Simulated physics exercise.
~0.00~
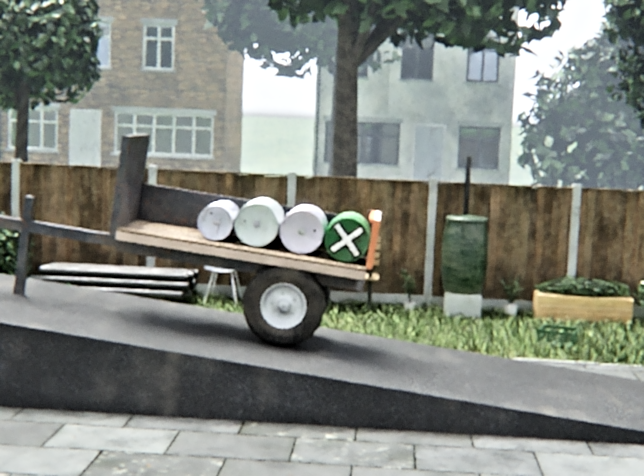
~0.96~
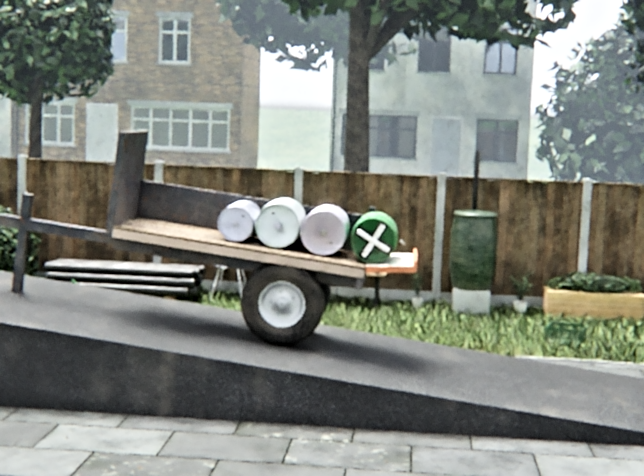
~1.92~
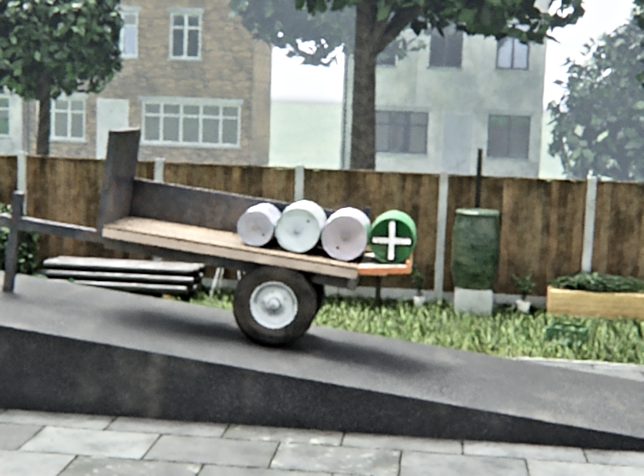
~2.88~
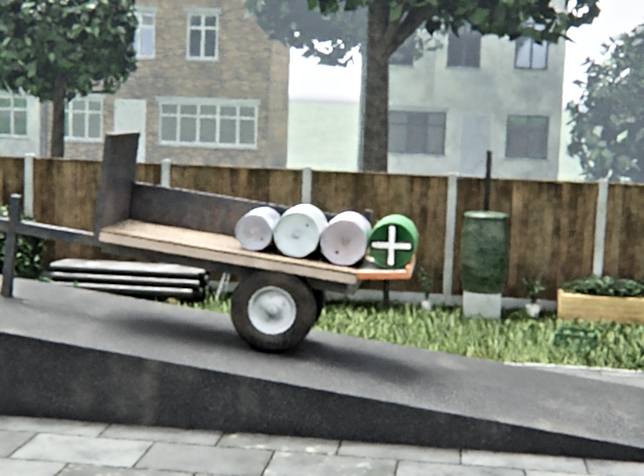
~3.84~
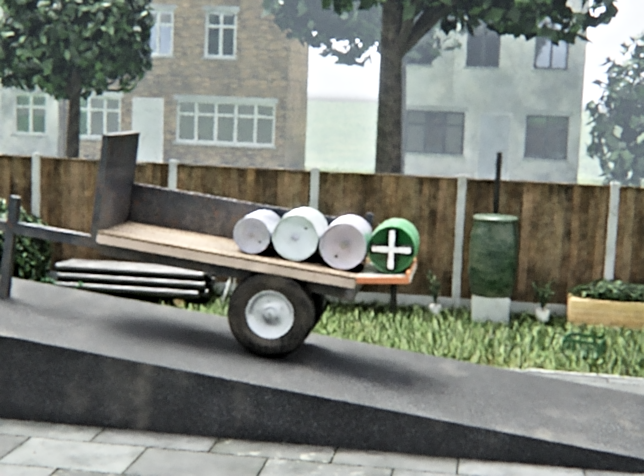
To begin with, a flatbed trailer stands on a ramp sloping down to the right, with three pale drums and a green one marked with a white cross lined up against its upright orange tailgate. The tailgate swings down until it lies nearly level with the bed. The green drum rolls right onto the lowered gate, its cross turning as it goes, and the pale ones follow along the bed. The green drum then stops near the gate's outer edge. It stays there, cross upright, with the others lined up behind it and nothing fallen off.
